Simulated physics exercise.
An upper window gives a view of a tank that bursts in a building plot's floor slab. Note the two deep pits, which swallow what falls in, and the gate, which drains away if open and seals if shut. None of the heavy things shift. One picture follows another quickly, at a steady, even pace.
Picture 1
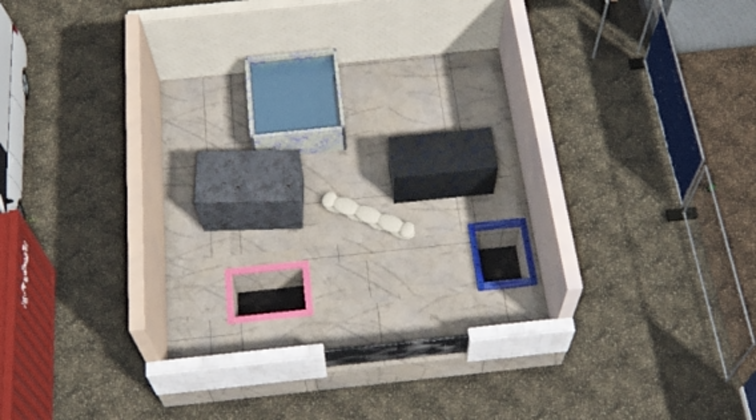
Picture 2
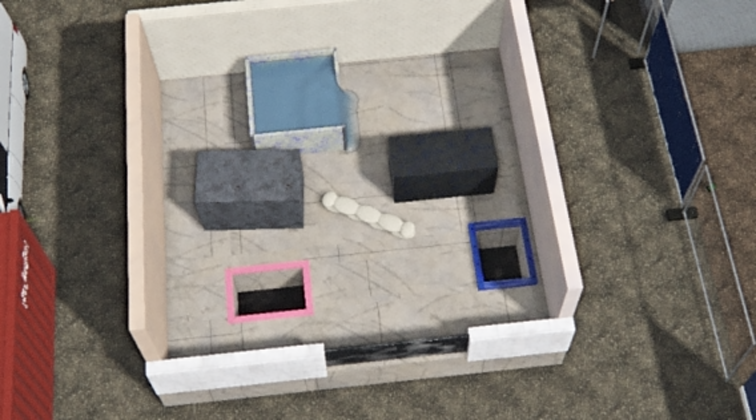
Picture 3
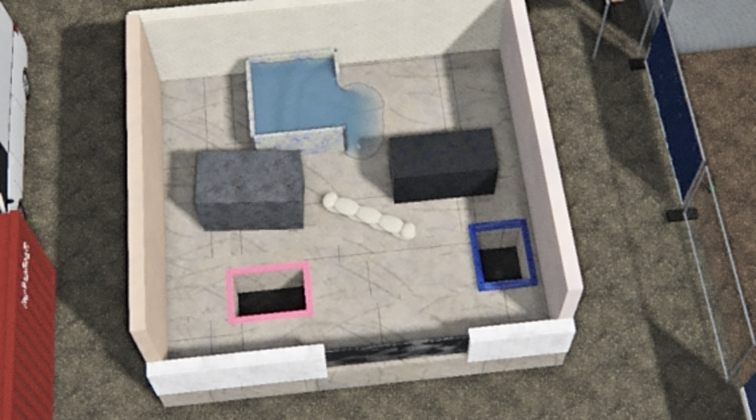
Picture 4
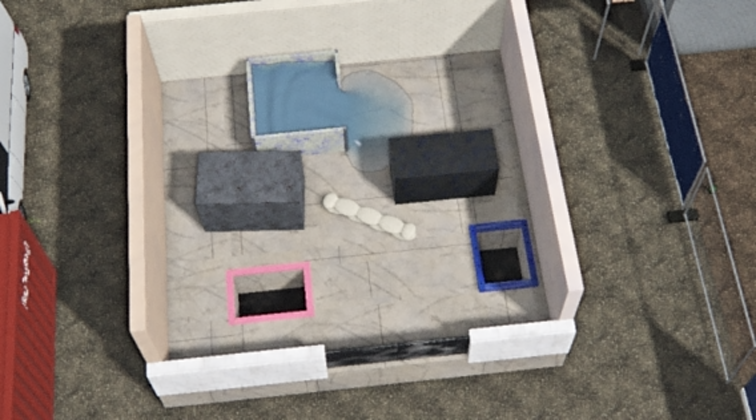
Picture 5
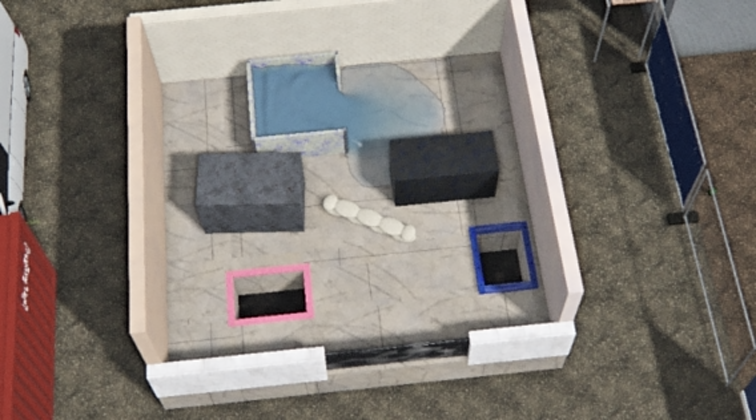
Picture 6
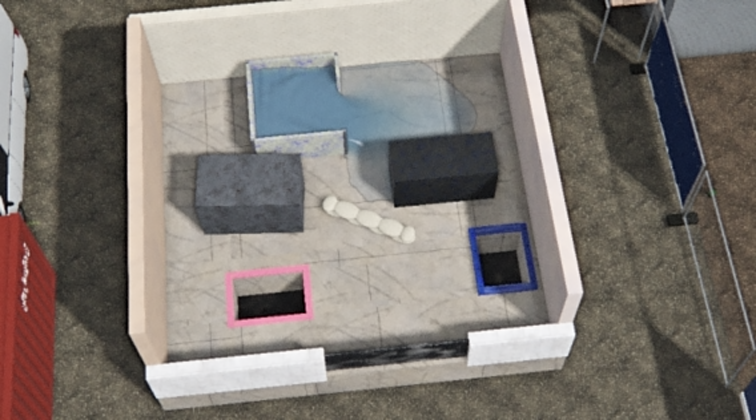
Water burst out through the right side of a blue tank in a walled plot, spread across the pale floor, and ran rightward behind the dark block toward the right-hand wall.
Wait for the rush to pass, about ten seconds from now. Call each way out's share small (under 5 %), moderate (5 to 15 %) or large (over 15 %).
The gate's share is small. The blue pit's share is moderate. The pink pit's share is small.
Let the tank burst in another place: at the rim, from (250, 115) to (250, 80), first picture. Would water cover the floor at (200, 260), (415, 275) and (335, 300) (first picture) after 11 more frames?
In the order asked: Sodden, out of reach, out of reach.
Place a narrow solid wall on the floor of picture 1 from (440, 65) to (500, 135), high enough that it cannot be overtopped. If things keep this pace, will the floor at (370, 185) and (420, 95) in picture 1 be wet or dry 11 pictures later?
First spot swamped; second spot swamped.
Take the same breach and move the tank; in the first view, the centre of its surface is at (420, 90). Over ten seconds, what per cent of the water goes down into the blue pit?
Share for the blue pit - 25 in a hundred.
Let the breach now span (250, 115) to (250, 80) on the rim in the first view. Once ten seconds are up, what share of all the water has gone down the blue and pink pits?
The blue pit gets 0 per cent and the pink pit 20 per cent.
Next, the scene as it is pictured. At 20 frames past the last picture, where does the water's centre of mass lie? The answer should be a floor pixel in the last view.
I reckon somewhere around (412, 125).
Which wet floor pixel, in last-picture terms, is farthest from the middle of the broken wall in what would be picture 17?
About (528, 240).
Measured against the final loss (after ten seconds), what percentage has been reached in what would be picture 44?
Estimate: Some 85 %.
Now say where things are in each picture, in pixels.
The first picture shows the water tank at (294, 95) is whole and still.
In the second picture, water pours out at (340, 115) and has run to (348, 93).
In the third picture, the front is at (371, 152), out from the gap at (341, 116).
In the fourth picture, water pours out at (341, 118) and has run to (408, 104).
In the fifth picture, water pours out at (341, 119) and has run to (440, 108).
In the sixth picture, water pours out at (341, 120) and has run to (472, 119).
A moment on, water covers 25 % of the floor; the gate 0 %, the blue pit 0 %, the pink pit 0 %.
Next, water covers 30 % of the floor; the gate 0 %, the blue pit 0 %, the pink pit 0 %.
Then, water covers 35 % of the floor; the gate 0 %, the blue pit 4 %, the pink pit 0 %.
Later, water covers 55 % of the floor; the gate 0 %, the blue pit 8 %, the pink pit 0 %.
In the end, water covers 80 % of the floor; the gate 0 %, the blue pit 8 %, the pink pit 1 %.
